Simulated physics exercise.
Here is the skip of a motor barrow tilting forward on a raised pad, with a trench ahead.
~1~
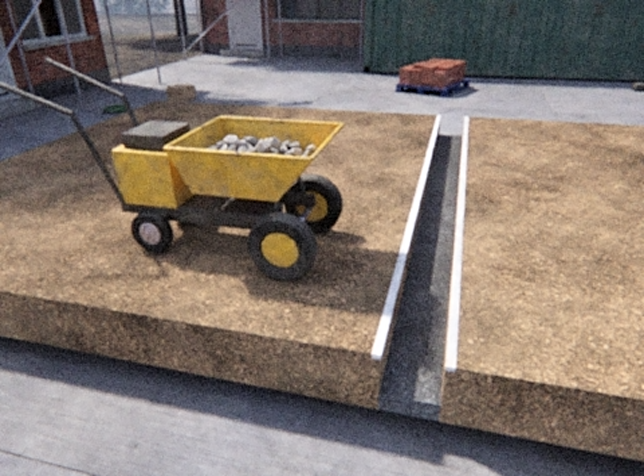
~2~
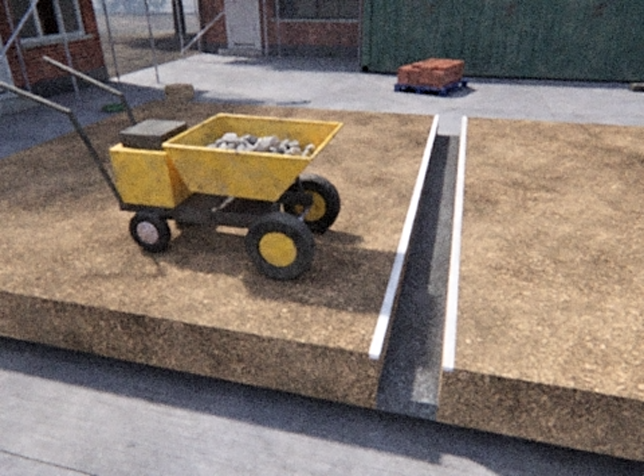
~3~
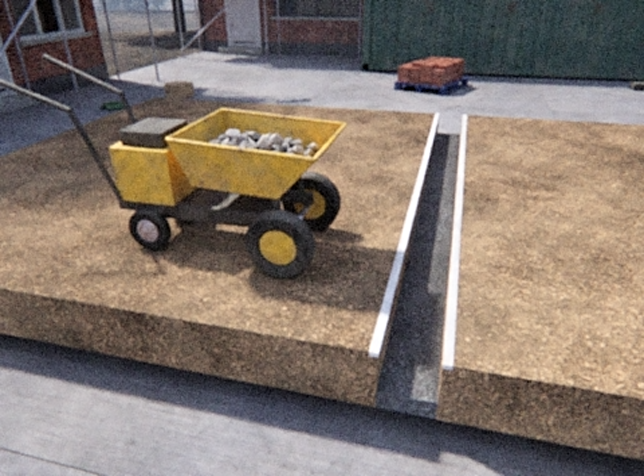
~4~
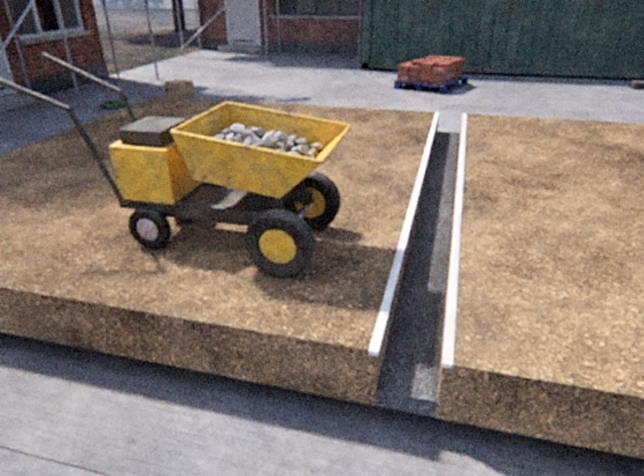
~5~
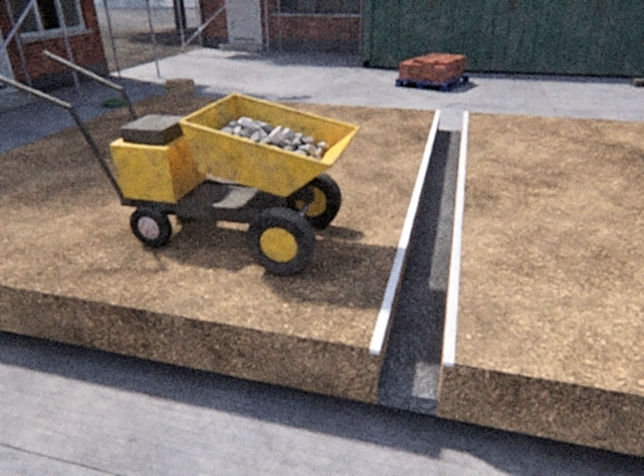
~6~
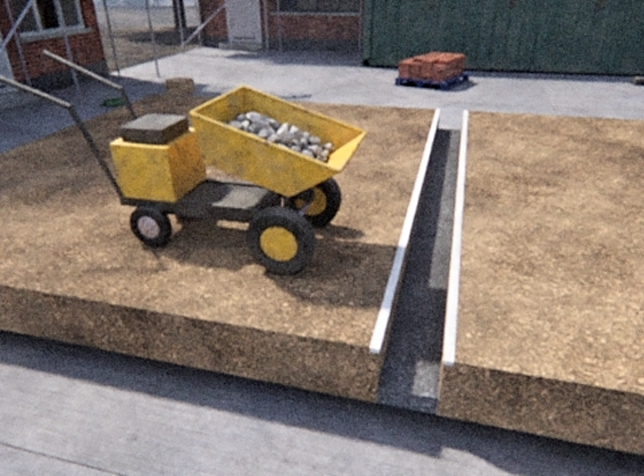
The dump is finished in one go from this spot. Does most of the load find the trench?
In the trench: The larger part.
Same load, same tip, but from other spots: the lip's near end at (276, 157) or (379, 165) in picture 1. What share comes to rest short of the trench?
First some 50, then 0 per cent.
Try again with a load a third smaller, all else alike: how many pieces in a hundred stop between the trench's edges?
About 100 per cent.
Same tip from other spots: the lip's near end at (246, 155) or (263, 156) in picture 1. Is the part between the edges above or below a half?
One: The smaller part. Two: Below a half.
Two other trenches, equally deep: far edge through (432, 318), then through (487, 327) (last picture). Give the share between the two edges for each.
Near 80 % and 100 %.
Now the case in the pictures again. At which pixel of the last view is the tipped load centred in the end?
Close to (421, 283).
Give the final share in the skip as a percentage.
Near 0 %.
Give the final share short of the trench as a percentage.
Near 5 %.
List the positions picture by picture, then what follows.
In the first picture, lip of the skip at (311, 160), level; top of the load at (252, 154), broken stones; first edge of the trench at (386, 317); far edge at (453, 327), the trench under half as wide as the skip, and about as deep as wide.
In the second picture, lip of the skip at (311, 160), level; top of the load at (251, 152).
In the third picture, lip of the skip at (315, 160), tipped barely; top of the load at (242, 141).
In the fourth picture, lip of the skip at (321, 162), tipped a little; top of the load at (238, 141).
In the fifth picture, lip of the skip at (331, 166), tipped a little; top of the load at (236, 133).
In the sixth picture, lip of the skip at (339, 171), tipped clearly; top of the load at (244, 127); first edge of the trench at (385, 311); far edge at (452, 321).
Soon, skip tipped steeply; all in the skip.
A while on, skip tipped steeply; nearly all in the skip; a stray few short of the trench; a small part in or heaped over the trench.
Towards the end, skip tipped right over; about a quarter in the skip; a small part short of the trench; about two thirds in or heaped over the trench.
Finally, skip tipped right over; a stray few short of the trench; nearly all in or heaped over the trench; none beyond it.
